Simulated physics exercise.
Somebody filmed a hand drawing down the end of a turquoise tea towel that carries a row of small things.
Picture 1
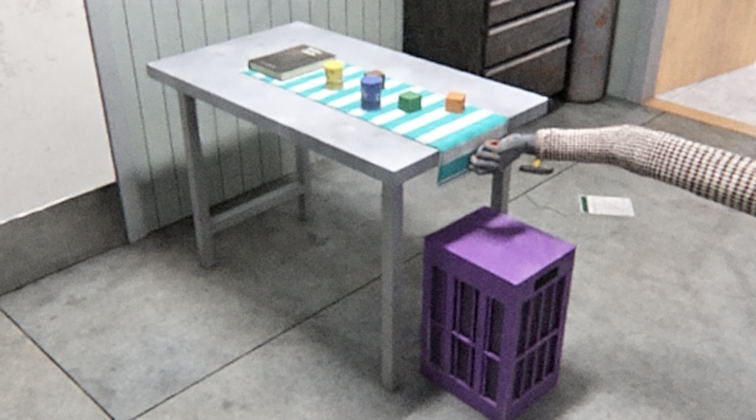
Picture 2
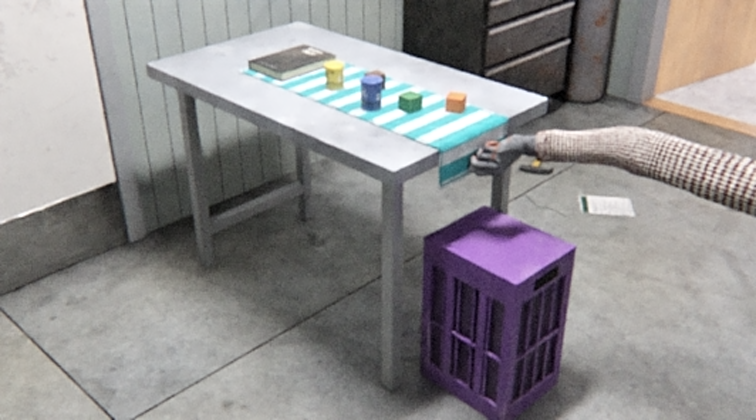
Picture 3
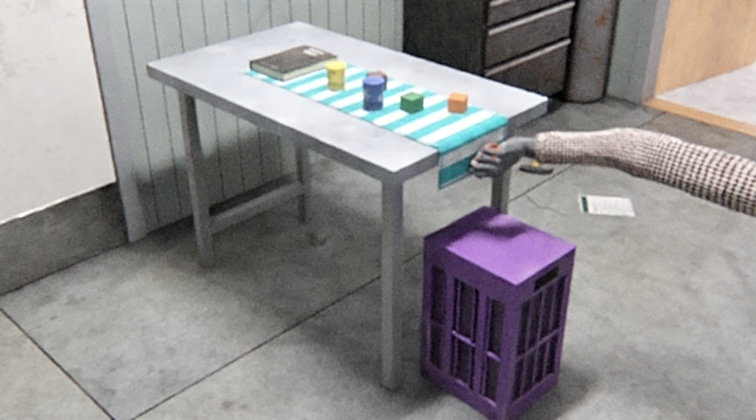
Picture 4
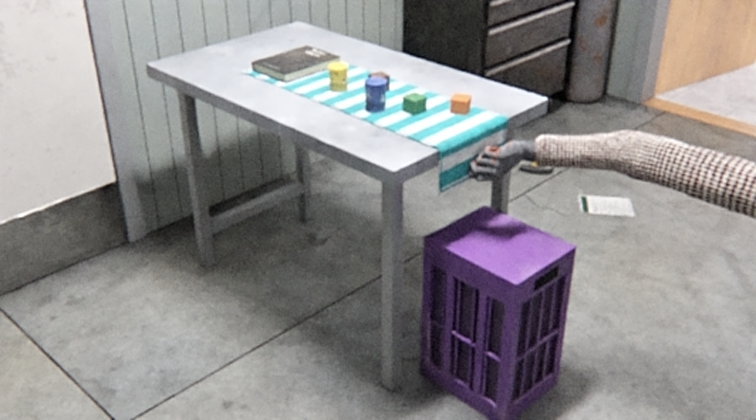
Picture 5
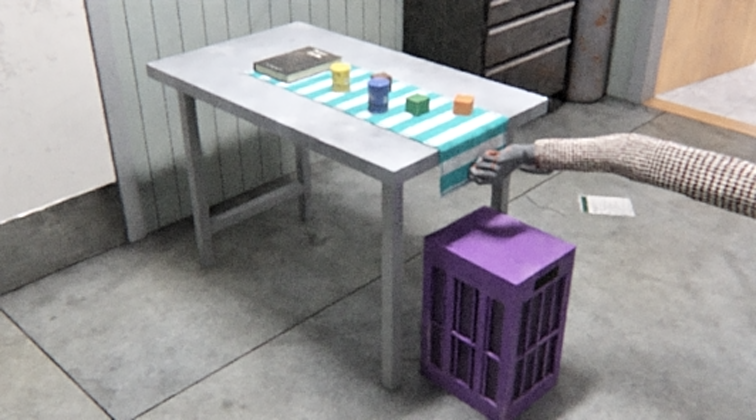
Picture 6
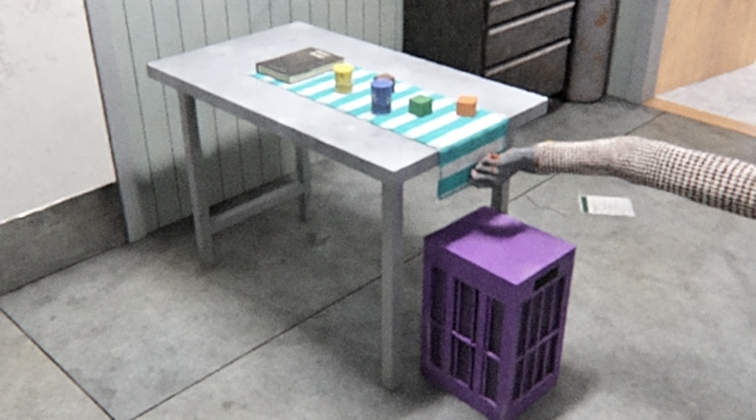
On a grey table, a gloved hand slowly pulls a striped turquoise cloth carrying small objects.
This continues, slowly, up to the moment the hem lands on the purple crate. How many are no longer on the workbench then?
The count of fallen things is one.
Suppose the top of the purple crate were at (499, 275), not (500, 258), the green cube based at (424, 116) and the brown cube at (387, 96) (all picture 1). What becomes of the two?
The green cube is carried off, the brown cube keeps its place on top.
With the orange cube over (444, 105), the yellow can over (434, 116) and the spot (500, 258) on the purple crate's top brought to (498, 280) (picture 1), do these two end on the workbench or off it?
The orange cube is carried off, the yellow can is carried off.
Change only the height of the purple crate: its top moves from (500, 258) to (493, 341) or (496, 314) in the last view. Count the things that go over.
The count: 4 and 3.
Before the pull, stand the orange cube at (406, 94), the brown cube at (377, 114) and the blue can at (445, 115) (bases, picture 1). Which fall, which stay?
The orange cube remains up; the brown cube holds on; the blue can goes over.
Soon after, hem near (472, 212); all still up.
After that, hem on the crate; orange cube gone.
In the end, hem on the crate; orange cube gone. It carries off one.
